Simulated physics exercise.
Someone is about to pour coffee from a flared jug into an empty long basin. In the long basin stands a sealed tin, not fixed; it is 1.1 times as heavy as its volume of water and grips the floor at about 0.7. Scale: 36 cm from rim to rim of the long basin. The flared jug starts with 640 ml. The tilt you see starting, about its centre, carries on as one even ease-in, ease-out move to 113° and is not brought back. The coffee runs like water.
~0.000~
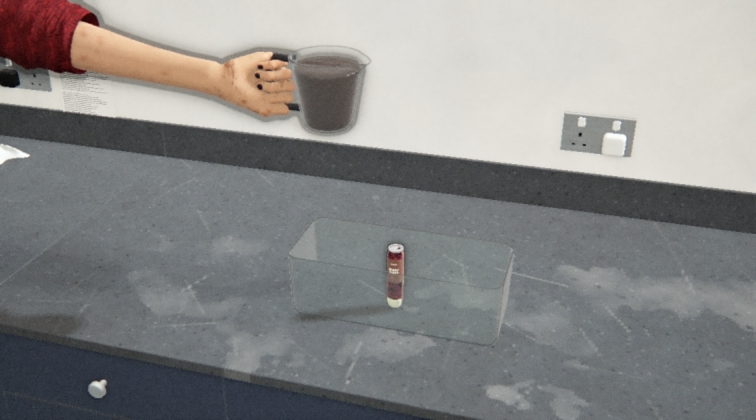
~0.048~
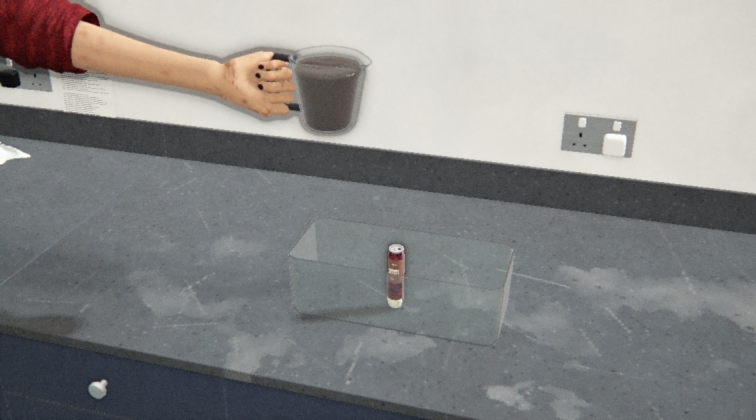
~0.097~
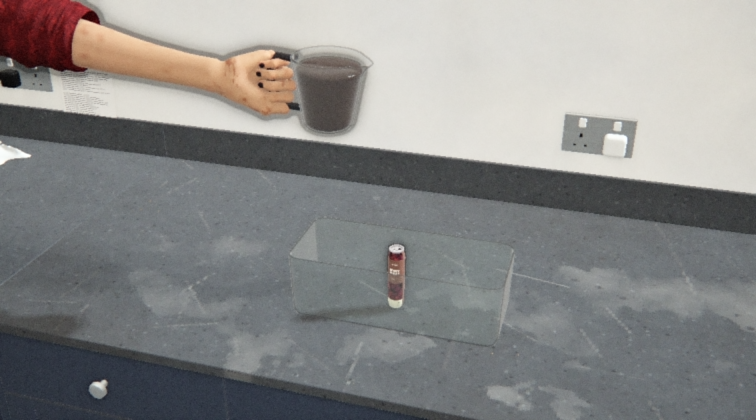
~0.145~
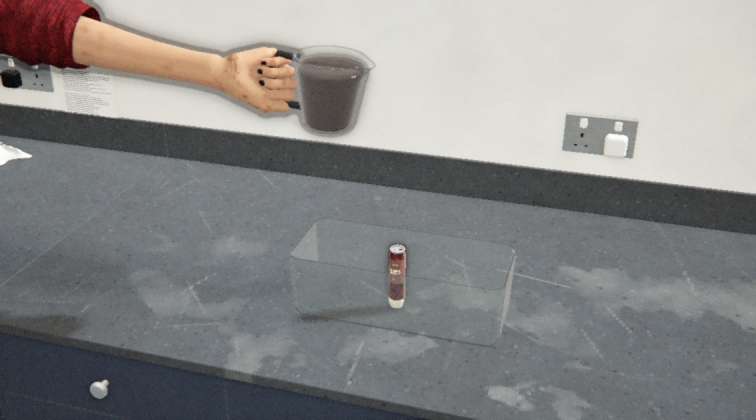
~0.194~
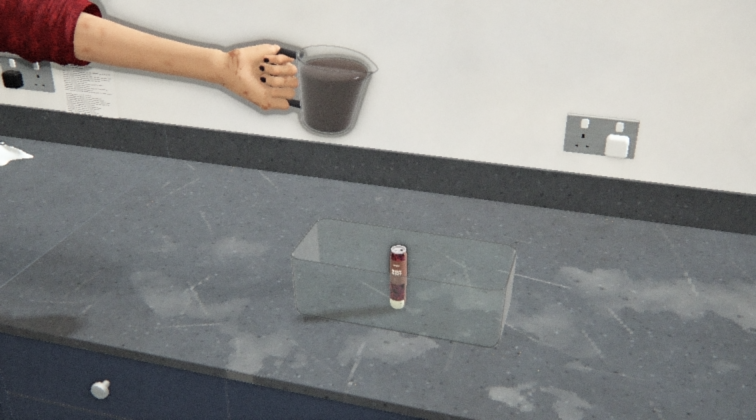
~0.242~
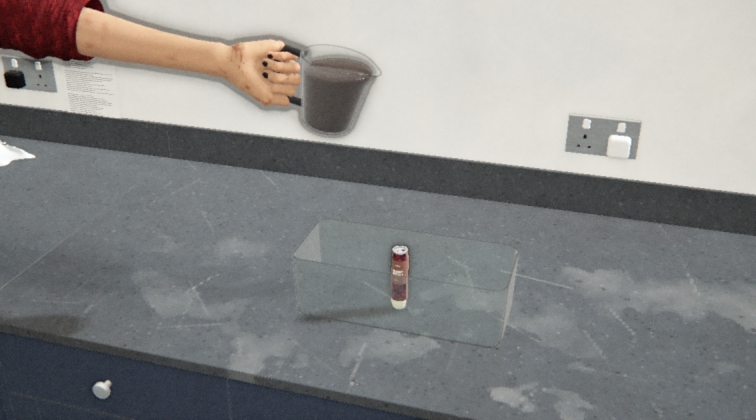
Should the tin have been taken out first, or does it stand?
The tin stays up.
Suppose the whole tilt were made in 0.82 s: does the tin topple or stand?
Then it stays up.
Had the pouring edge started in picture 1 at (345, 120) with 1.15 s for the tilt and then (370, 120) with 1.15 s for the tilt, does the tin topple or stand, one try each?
First it topples; then it topples.
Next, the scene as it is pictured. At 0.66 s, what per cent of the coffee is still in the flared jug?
Near 68 in a hundred.
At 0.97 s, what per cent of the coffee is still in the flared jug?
Some 10 per cent.
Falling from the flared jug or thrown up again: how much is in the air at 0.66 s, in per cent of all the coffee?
Near 28 in a hundred.
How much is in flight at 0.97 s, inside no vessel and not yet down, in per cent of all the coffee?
Near 32 in a hundred.
Then, 0.66 s in, the tilt is 70° and 68 per cent is still to pour; the tin stands where it began.
Then, 0.97 s in, the tilt is 107° and 10 per cent is still to pour; the tin stands where it began.
Then, 1.30 s in, the tilt is 113° and 0 per cent is still to pour; the tin stands where it began.
Then, 1.65 s in, the tilt is 113° and 0 per cent is still to pour; the tin stands where it began.
Finally, the tin stands where it began.
